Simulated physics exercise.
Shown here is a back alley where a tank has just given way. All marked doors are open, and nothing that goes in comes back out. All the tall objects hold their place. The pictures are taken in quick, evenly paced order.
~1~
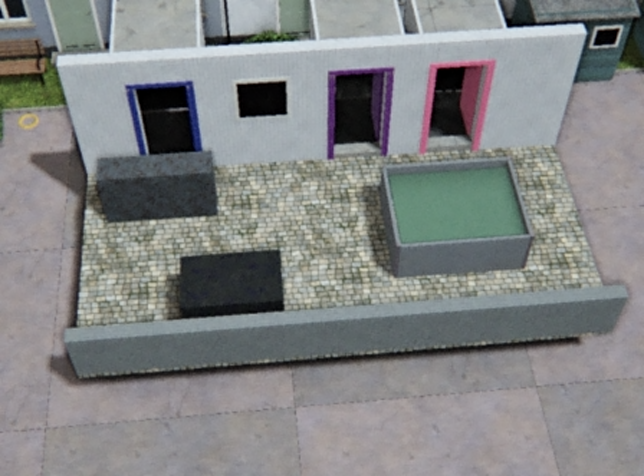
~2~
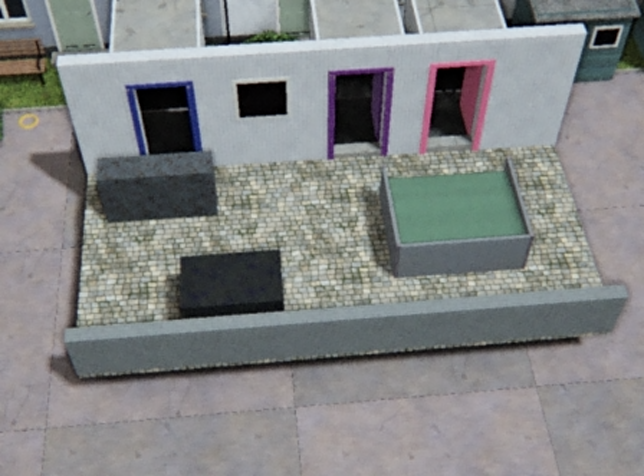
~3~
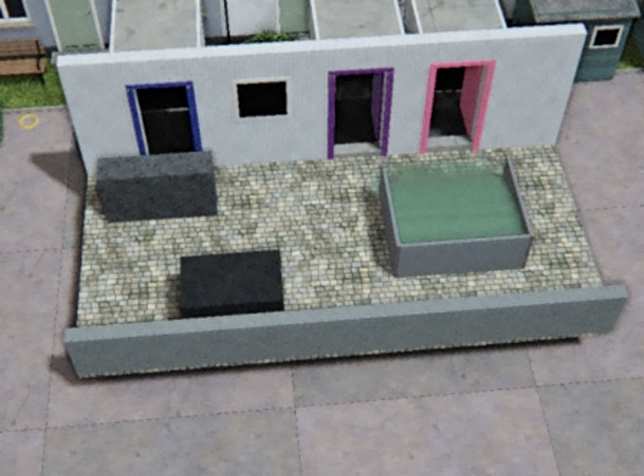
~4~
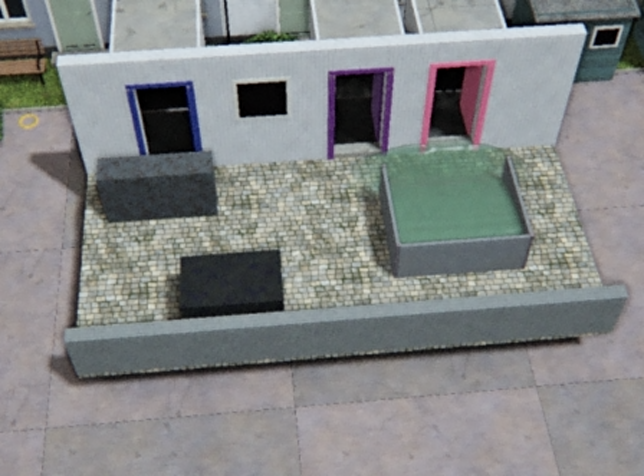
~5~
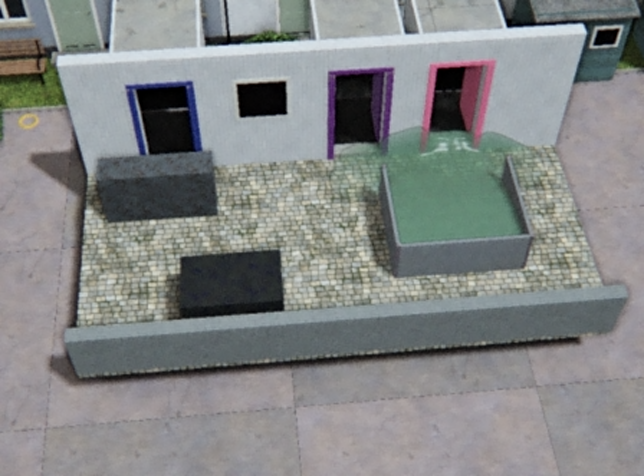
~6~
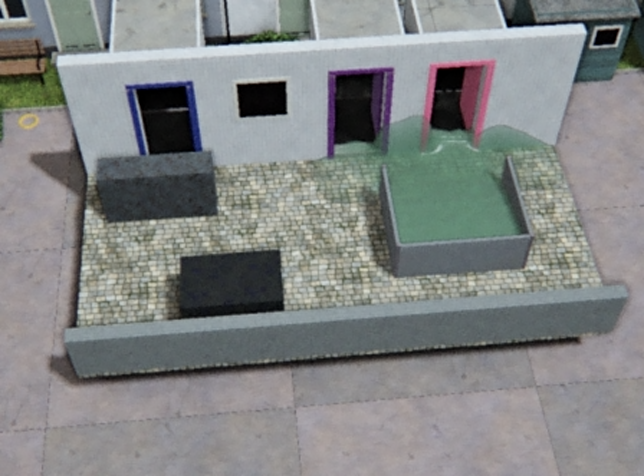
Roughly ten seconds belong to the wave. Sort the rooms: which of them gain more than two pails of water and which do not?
The blue door gains no more; the purple door gains more; the pink door gains more.
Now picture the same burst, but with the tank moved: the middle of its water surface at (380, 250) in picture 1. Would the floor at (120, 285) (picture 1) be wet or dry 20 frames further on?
Answer: Not flooded.
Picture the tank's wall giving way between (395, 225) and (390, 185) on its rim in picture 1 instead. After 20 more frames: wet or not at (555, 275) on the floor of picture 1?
There: Dry.
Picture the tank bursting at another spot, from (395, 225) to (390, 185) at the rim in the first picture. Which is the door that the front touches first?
It is the one in blue.
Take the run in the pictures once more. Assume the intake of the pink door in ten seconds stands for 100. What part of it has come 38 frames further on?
Something like 100 in a hundred.
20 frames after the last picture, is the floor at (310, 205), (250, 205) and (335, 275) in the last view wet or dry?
Taking them as listed, they are waterlogged, waterlogged and spared.
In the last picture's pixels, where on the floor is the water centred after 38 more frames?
At about (370, 213).
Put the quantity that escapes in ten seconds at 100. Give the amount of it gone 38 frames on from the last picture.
Near 85 in a hundred.
A moment on, water covers 20 % of the floor; the blue door not reached, the purple door over two buckets in, the pink door far over two buckets in.
Next, water covers 40 % of the floor; the blue door wet at the sill, nothing in, the purple door far over two buckets in, the pink door far over two buckets in.
Then, water covers 50 % of the floor; the blue door wet at the sill, nothing in, the purple door far over two buckets in, the pink door far over two buckets in.
Later, water covers 65 % of the floor; the blue door under two buckets in, the purple door far over two buckets in, the pink door far over two buckets in.
In the end, water covers 75 % of the floor; the blue door under two buckets in, the purple door far over two buckets in, the pink door far over two buckets in.
